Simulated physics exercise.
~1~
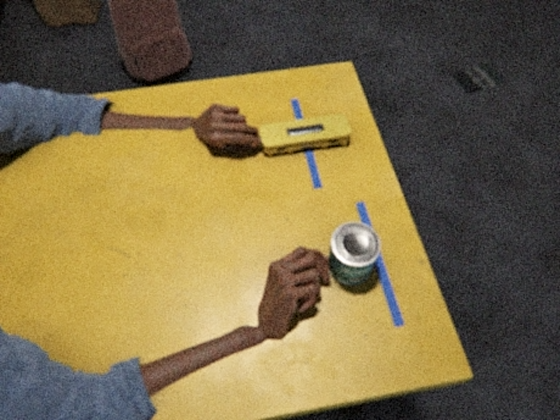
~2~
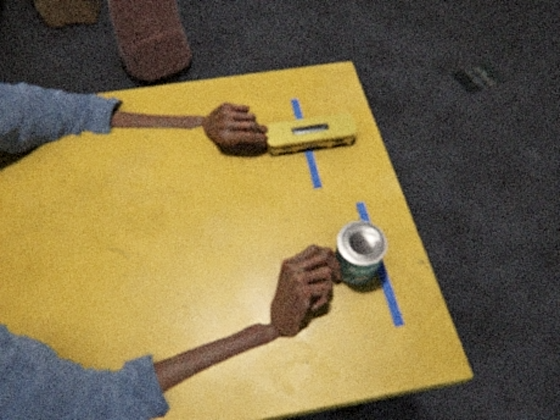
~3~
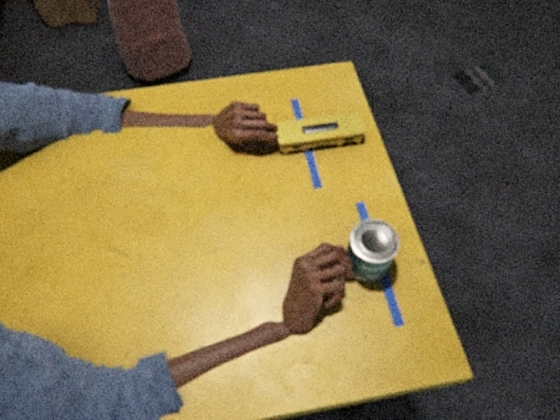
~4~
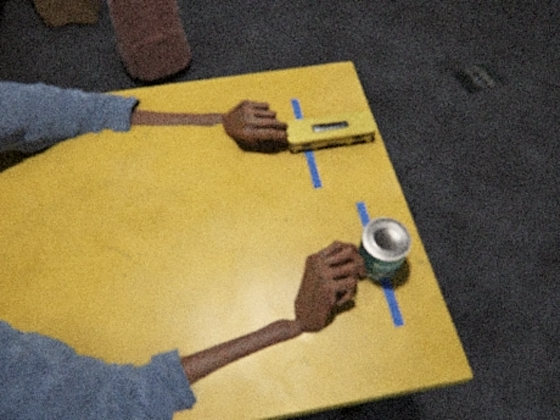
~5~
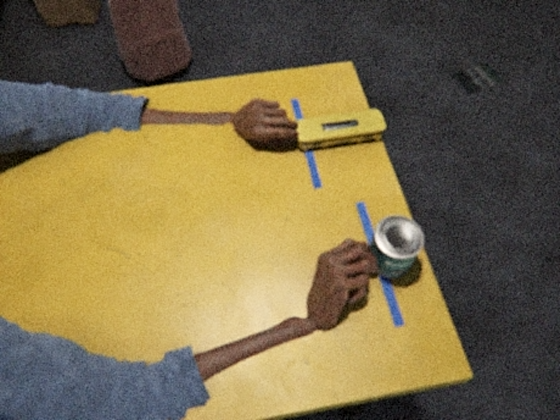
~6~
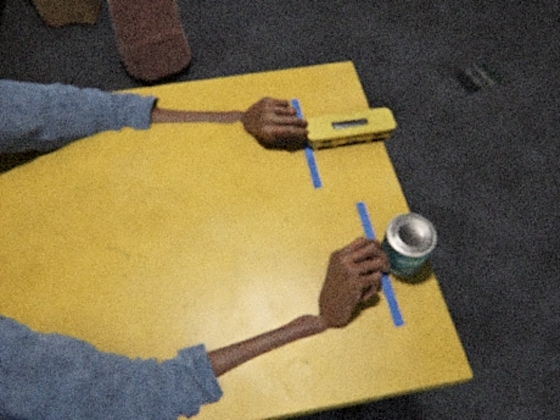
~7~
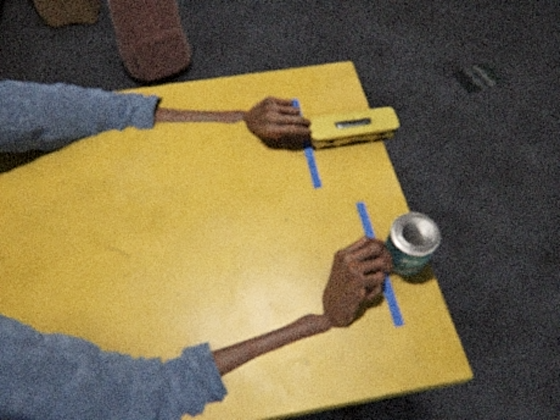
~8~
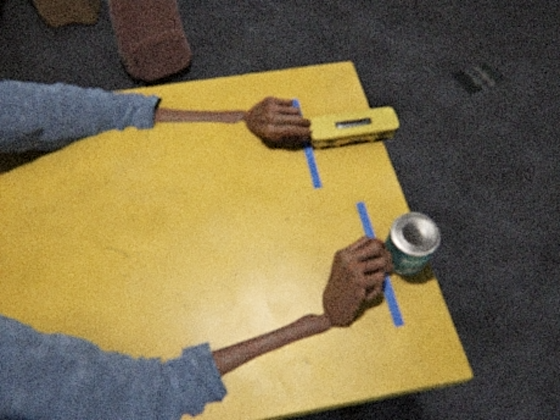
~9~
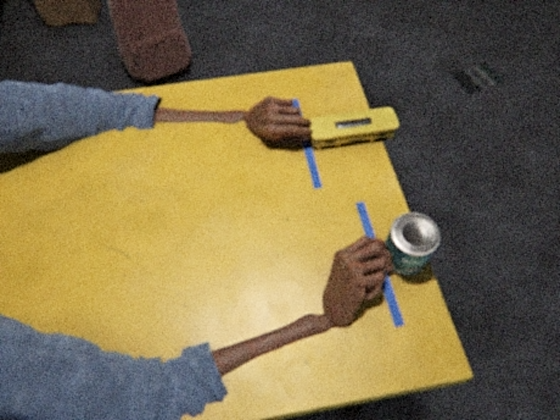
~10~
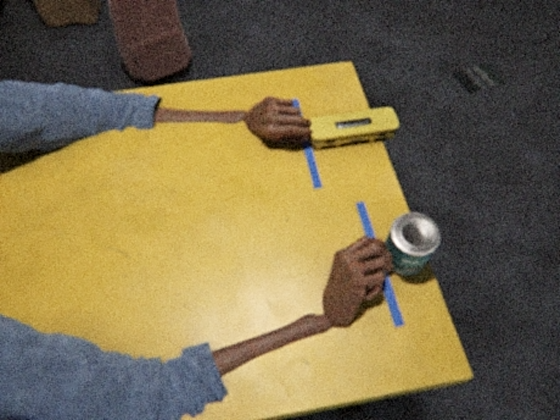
A bright yellow table fills most of the view, seen from above at an angle, with dark carpet beyond its right end. Two hands in blue-grey sleeves reach in from the left, the far one behind a yellow case and the near one behind a turquoise pot with a silvery top, each beside a strip of blue tape. Both hands push steadily to the right, and the case and pot slide past the tape towards the edge. Then the hands stop and stay in place. Both objects come to rest at the table's edge, still upright and on top.
